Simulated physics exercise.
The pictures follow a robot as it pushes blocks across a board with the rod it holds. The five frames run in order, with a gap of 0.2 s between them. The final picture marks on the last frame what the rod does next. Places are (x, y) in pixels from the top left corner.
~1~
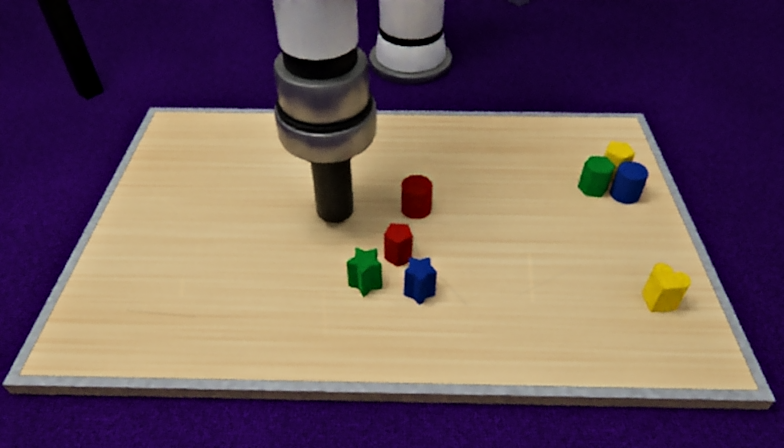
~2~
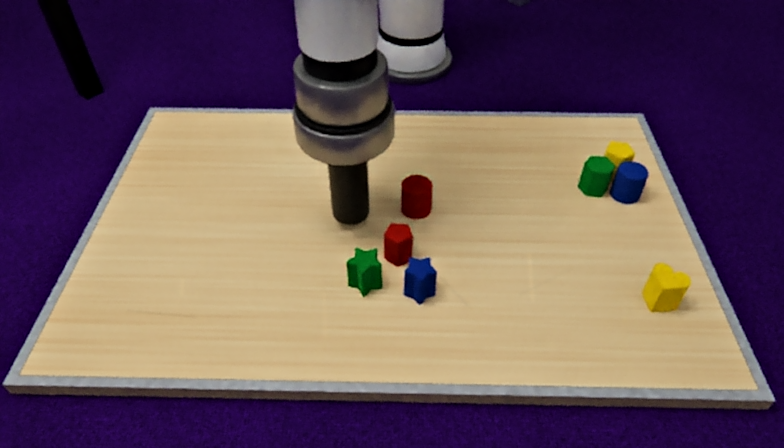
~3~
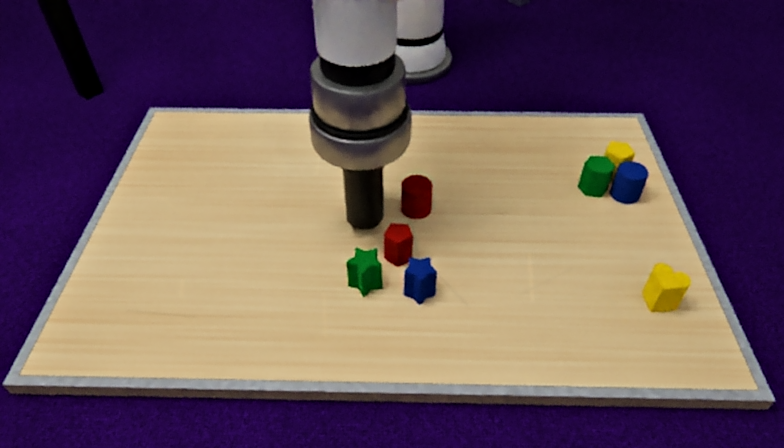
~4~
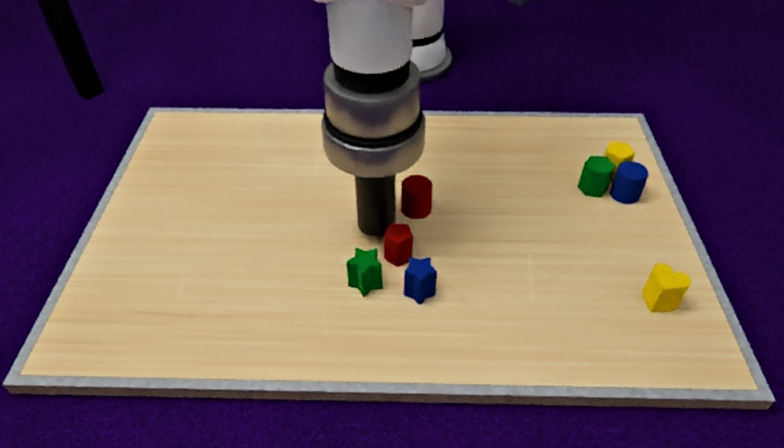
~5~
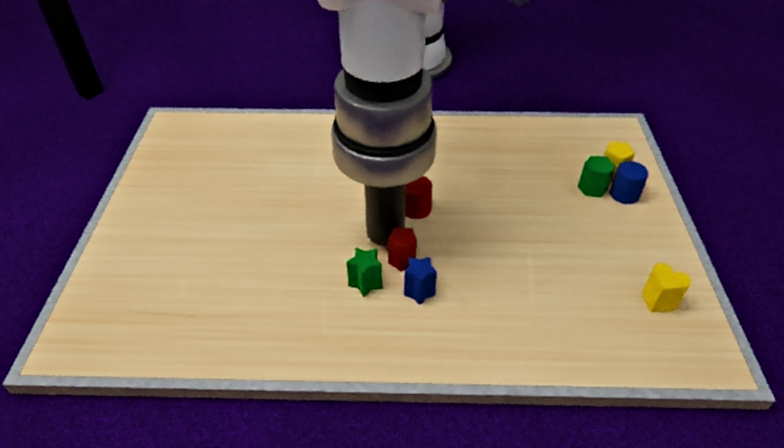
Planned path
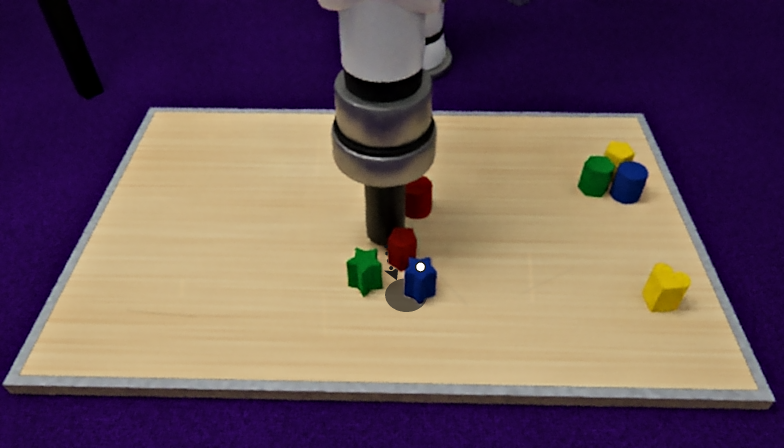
A robot arm with a dark rod slides right and slightly toward the viewer across a wooden board, approaching a loose group of red, green and blue blocks. The rod reaches the red pentagon and nudges it slightly right, while the star-shaped blocks and the others on the board stay still.
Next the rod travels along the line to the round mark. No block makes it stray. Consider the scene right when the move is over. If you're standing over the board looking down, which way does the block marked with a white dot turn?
Verdict: Clockwise.
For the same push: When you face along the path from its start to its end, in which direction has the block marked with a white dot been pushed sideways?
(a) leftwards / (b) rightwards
Option a.
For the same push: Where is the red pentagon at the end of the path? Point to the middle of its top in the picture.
Roughly at (443, 267).
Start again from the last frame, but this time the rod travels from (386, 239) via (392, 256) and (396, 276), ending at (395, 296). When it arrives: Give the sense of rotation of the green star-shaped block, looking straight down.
It turns round clockwise.
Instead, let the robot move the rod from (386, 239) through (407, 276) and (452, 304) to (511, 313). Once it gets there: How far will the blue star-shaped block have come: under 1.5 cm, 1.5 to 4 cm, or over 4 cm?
Result: Over 4 cm.
The drawn path runs from (386, 239) over (391, 266) to (406, 295); the dot is on the blue star-shaped block.
What follows on the original path. Halfway along, rod at (391, 260); green star-shaped block at (362, 262), turned 20° clockwise; red pentagon at (420, 255), turned 70° anticlockwise; blue star-shaped block at (431, 277), turned 20° clockwise.
At the end, rod at (406, 288); green star-shaped block at (364, 268), turned 65° clockwise; red pentagon at (443, 267), turned 120° anticlockwise; red circular block not moved; blue star-shaped block at (447, 289), turned 70° clockwise.
